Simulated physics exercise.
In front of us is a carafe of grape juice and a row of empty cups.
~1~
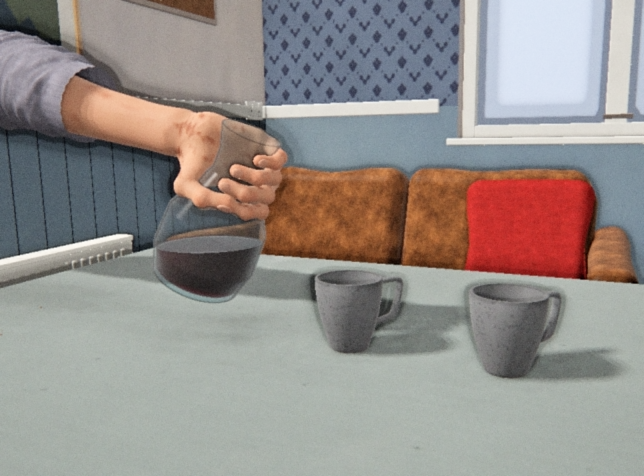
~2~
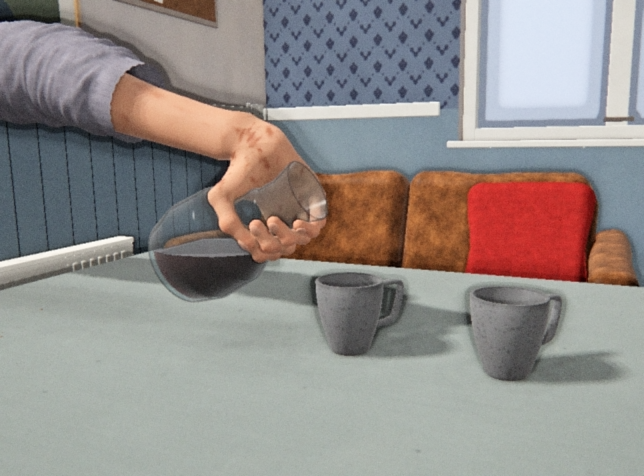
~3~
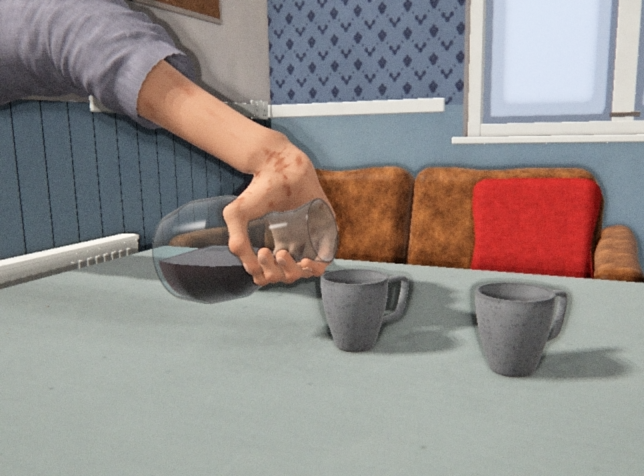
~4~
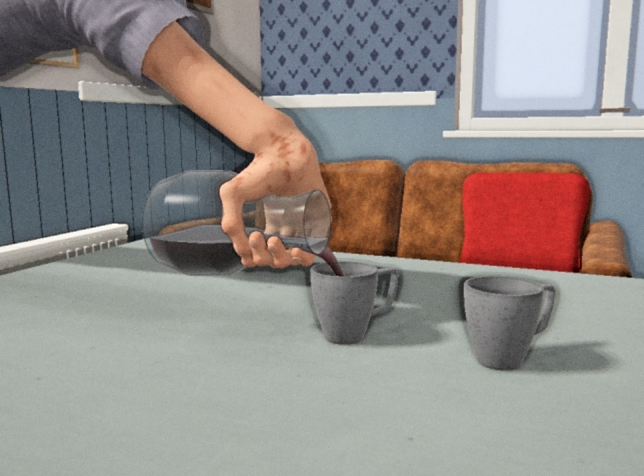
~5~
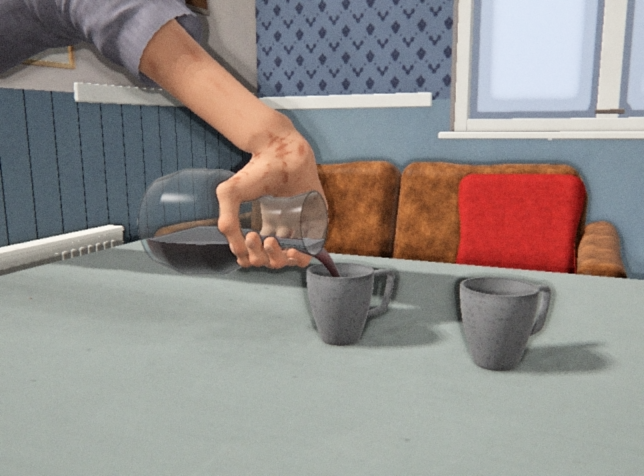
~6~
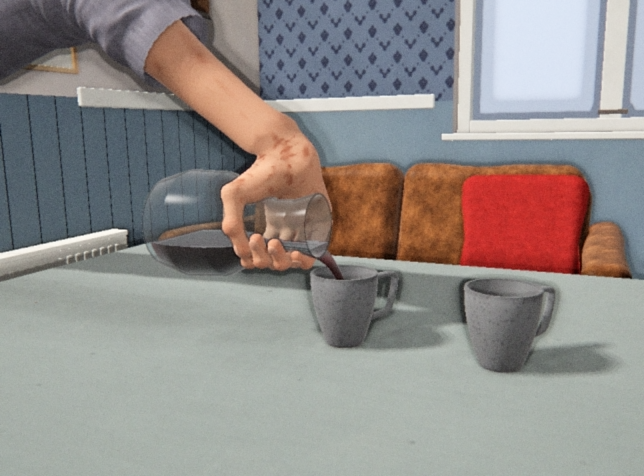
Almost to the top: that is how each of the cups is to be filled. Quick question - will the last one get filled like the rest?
Everyone is served.
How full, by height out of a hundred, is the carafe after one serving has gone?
Roughly 15 %.
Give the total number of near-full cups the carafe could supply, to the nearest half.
That works out at close to 2.5.
Next, the first is about three quarters full.
After that, the first is done and the carafe has about two thirds of its load.
Finally, both are full and about a quarter of the grape juice is over.
